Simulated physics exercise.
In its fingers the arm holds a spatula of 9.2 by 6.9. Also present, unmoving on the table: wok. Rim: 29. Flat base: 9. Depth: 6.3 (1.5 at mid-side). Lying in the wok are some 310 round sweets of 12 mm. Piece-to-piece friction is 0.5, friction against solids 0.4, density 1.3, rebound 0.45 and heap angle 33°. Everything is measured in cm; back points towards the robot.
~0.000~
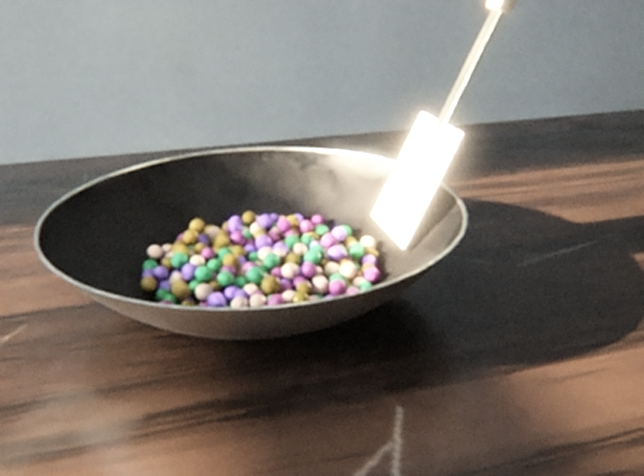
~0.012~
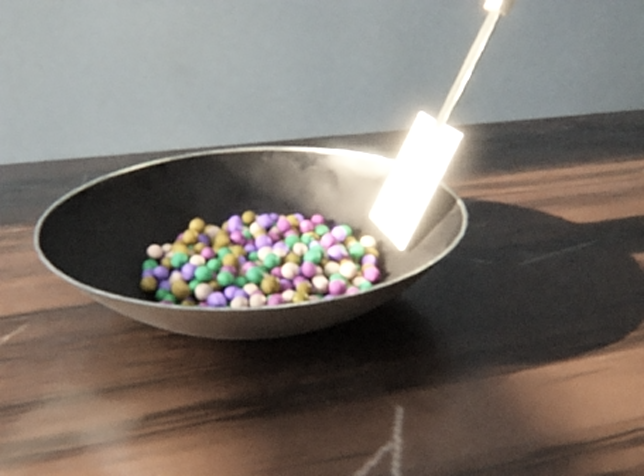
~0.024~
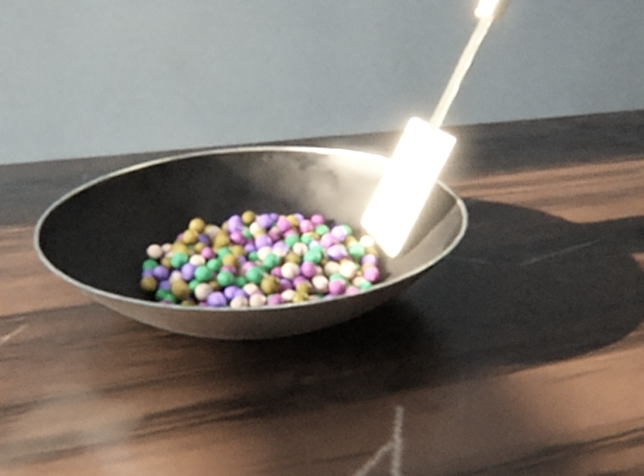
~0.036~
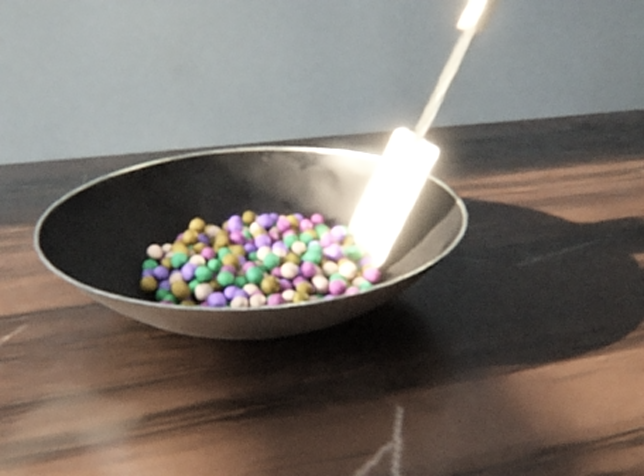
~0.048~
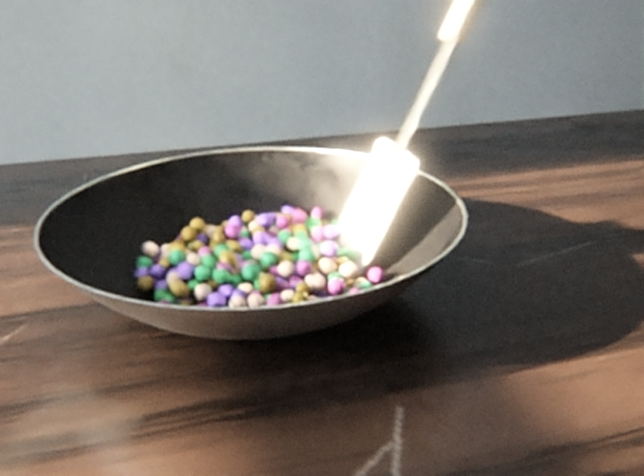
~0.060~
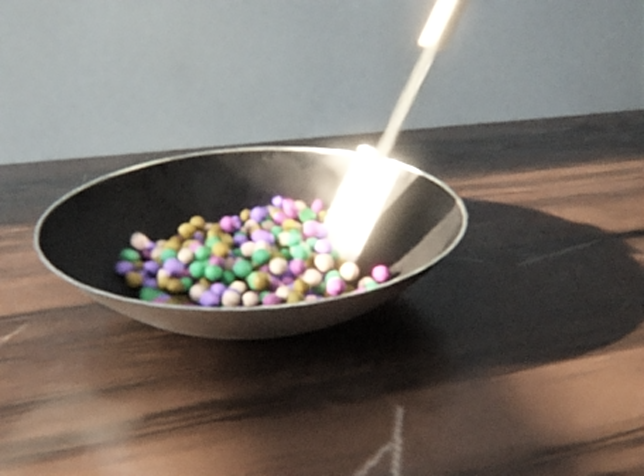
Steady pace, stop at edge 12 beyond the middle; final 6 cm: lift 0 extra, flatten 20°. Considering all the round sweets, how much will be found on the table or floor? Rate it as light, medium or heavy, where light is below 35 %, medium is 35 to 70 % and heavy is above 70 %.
Rating: Medium.
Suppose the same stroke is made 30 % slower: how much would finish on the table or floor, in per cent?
Then around 35 percent would finish on the table or floor.
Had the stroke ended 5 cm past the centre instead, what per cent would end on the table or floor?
In that case around 5 per cent.
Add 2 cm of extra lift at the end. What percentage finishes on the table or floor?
45 %.
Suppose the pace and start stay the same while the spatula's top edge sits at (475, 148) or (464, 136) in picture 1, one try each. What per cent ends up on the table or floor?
Roughly 40% and 45%.
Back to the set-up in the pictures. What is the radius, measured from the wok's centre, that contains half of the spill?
Some 36 centimetres.
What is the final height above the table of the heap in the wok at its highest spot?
Roughly 3.5 centimetres.
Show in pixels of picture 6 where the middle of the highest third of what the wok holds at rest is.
I'd put it close to (194, 276).
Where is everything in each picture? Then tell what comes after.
The first picture shows spatula top edge at (442, 122), sloping 64°; upper third of the load around (260, 255), from x 150 to 370, top at y 220; 312 in the wok.
The second picture shows spatula top edge at (441, 123), sloping 64°; upper third of the load around (260, 255), from x 150 to 370, top at y 220.
The third picture shows spatula top edge at (433, 129), sloping 64°; upper third of the load around (260, 255), from x 150 to 370, top at y 220.
The fourth picture shows spatula top edge at (417, 140), sloping 64°; upper third of the load around (259, 256), from x 150 to 370, top at y 220.
The fifth picture shows spatula top edge at (399, 150), sloping 64°; upper third of the load around (260, 252), from x 145 to 375, top at y 215.
The sixth picture shows spatula top edge at (380, 157), sloping 64°; upper third of the load around (261, 252), from x 125 to 380, top at y 205; 312 in the wok.
After 0.11 s, sloping 64°, highest piece 6 above the table; 312 in the wok.
After 0.16 s, sloping 61°, highest piece 7 above the table; 312 in the wok.
After 0.38 s, sloping 44°, highest piece 14 above the table; 173 in the wok, 40 on the table or floor, 99 on the blade or in flight.
After 1.43 s, sloping 44°, highest piece 3 above the table; 173 in the wok, 139 on the table or floor.
At rest, 173 in the wok, 139 on the table or floor. That is 45 % on the table or floor.
